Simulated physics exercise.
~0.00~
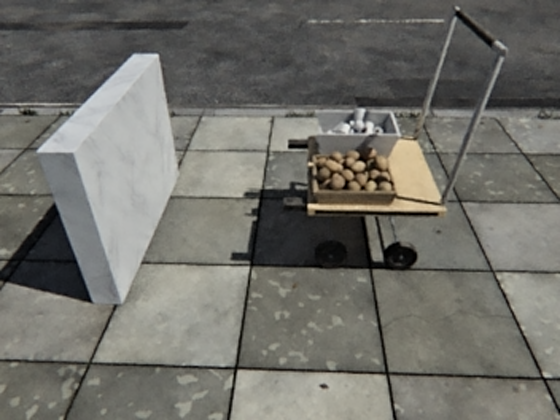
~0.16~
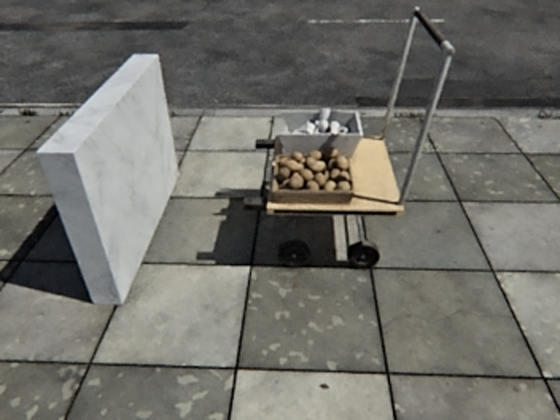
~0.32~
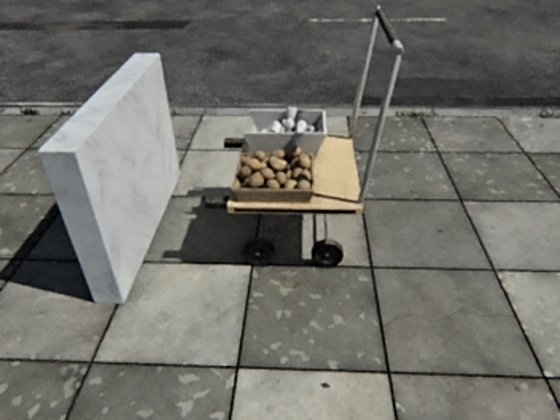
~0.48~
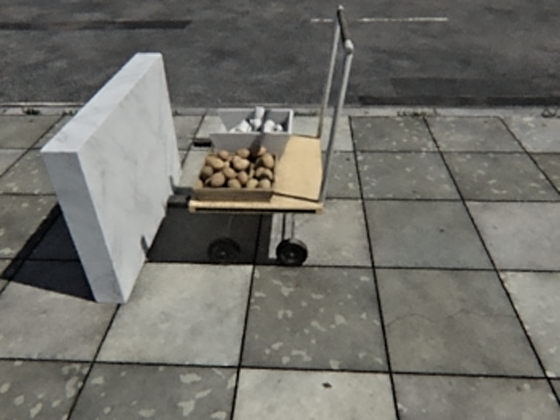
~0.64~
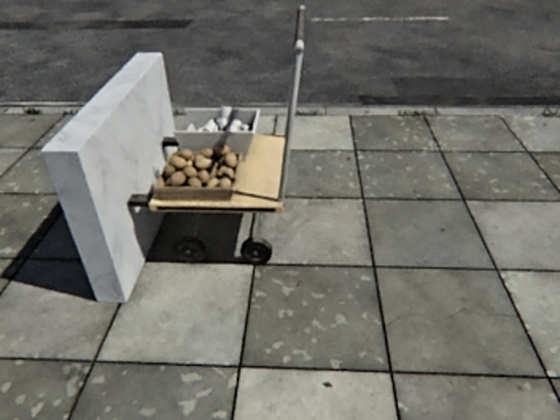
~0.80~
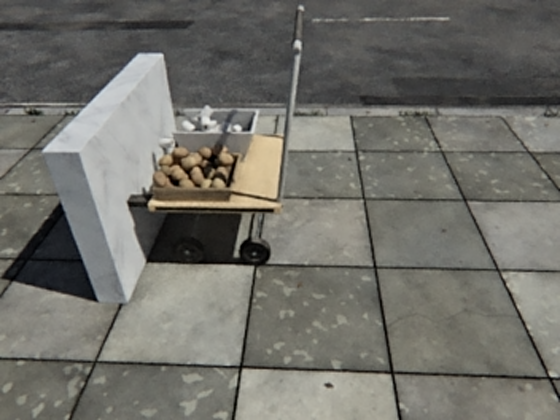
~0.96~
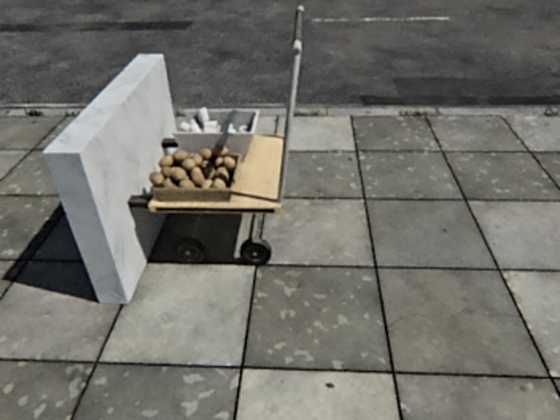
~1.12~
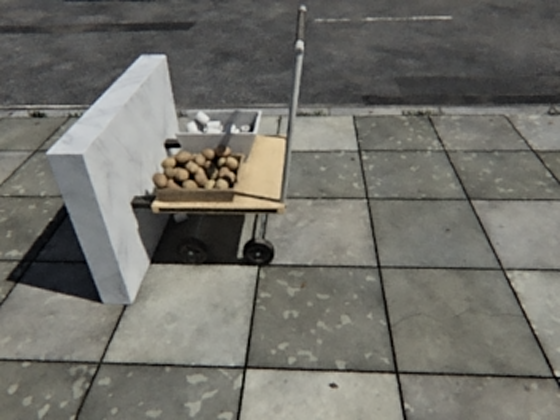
A goods trolley with a tall handle rolls left across grey paving slabs towards a pale, low wall, carrying a wooden container of brown lumps in front of a white container of paper rolls. It glides steadily closer, both containers holding their places on the deck. The trolley reaches the wall and stops against it, staying flat. The white rolls are jolted about, and one appears at the left end of their container, by the wall. The brown load stays in its container. At the end the trolley stands still, with most of the rolls still aboard.
